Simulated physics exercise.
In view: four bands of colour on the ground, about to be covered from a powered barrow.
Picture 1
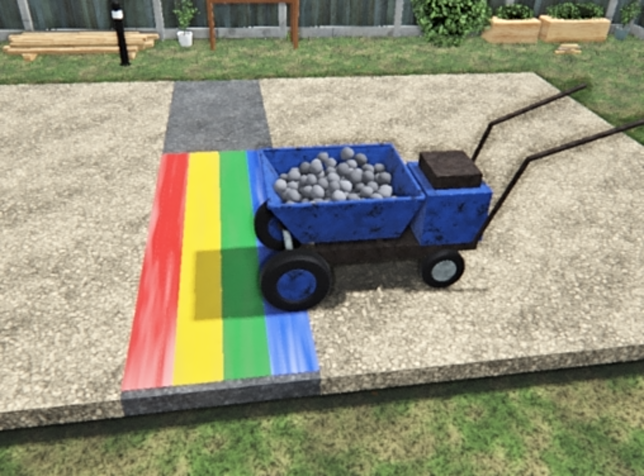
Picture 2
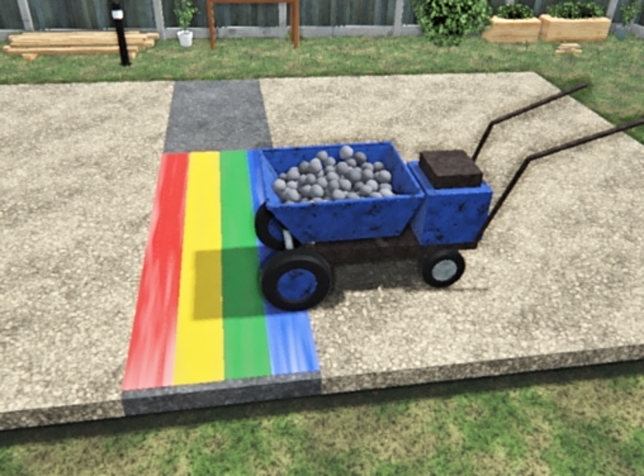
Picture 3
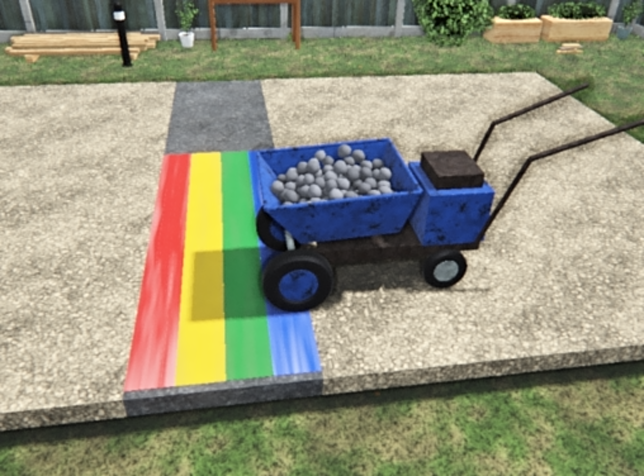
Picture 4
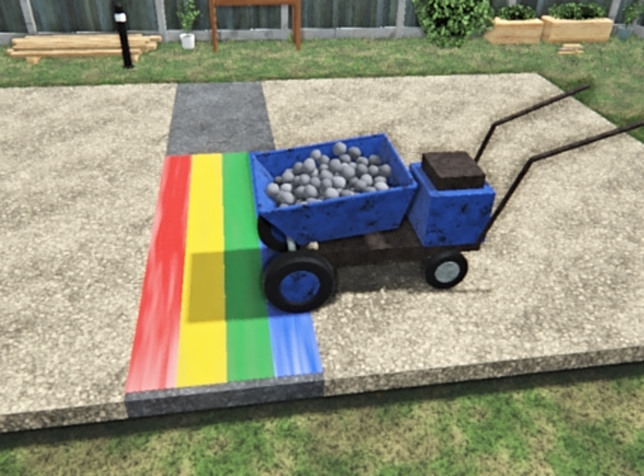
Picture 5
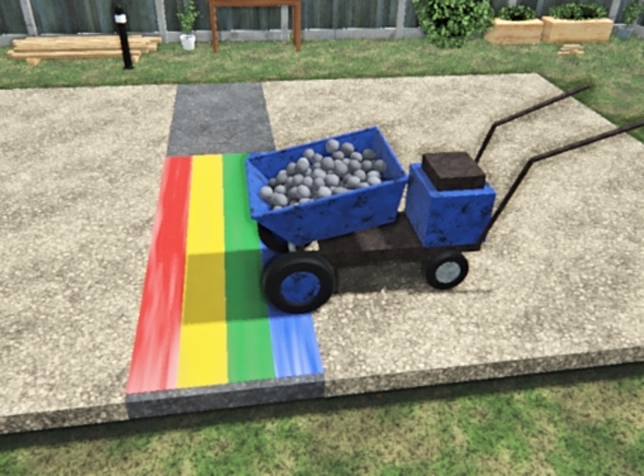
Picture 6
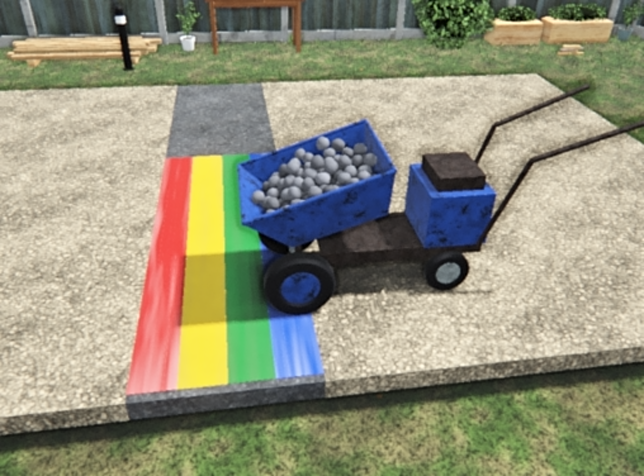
At first, a blue barrow heaped with round grey cobbles stands with its skip level beside painted red, yellow, green and blue strips on a paved slab. The skip then begins to tilt slightly toward the left, and its right end rises steadily until it is clearly tipped, the cobbles still inside.
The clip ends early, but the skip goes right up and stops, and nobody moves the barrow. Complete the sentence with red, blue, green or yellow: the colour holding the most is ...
The colour holding the most is red.
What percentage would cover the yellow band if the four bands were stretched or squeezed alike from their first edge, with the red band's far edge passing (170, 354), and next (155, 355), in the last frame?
About 10 %, then 20 %.
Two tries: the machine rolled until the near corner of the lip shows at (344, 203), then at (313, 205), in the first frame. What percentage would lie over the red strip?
The shares come out close to 10 and 20 per cent, in that order.
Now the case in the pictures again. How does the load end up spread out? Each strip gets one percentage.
So the blue strip ends with 0 %, the green strip with 0 %, the yellow strip with 30 % and the red strip with 40 %.
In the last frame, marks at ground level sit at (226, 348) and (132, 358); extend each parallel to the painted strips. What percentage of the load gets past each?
Estimate, first then second: 90 %, 20 %.
Shortly afterwards, skip tipped steeply; the whole lot in the skip.
Next, skip tipped right over; the bulk in the skip; a little over the yellow strip; a little over the red strip; only a few falling.
Some moments later, skip tipped right over; near a quarter in the skip; near a quarter over the yellow strip; near a third over the red strip; near a quarter off the paint.
In the end, skip tipped right over; a little in the skip; none at all over the blue strip; only a few over the green strip; near a quarter over the yellow strip; near a third over the red strip; near a quarter off the paint.
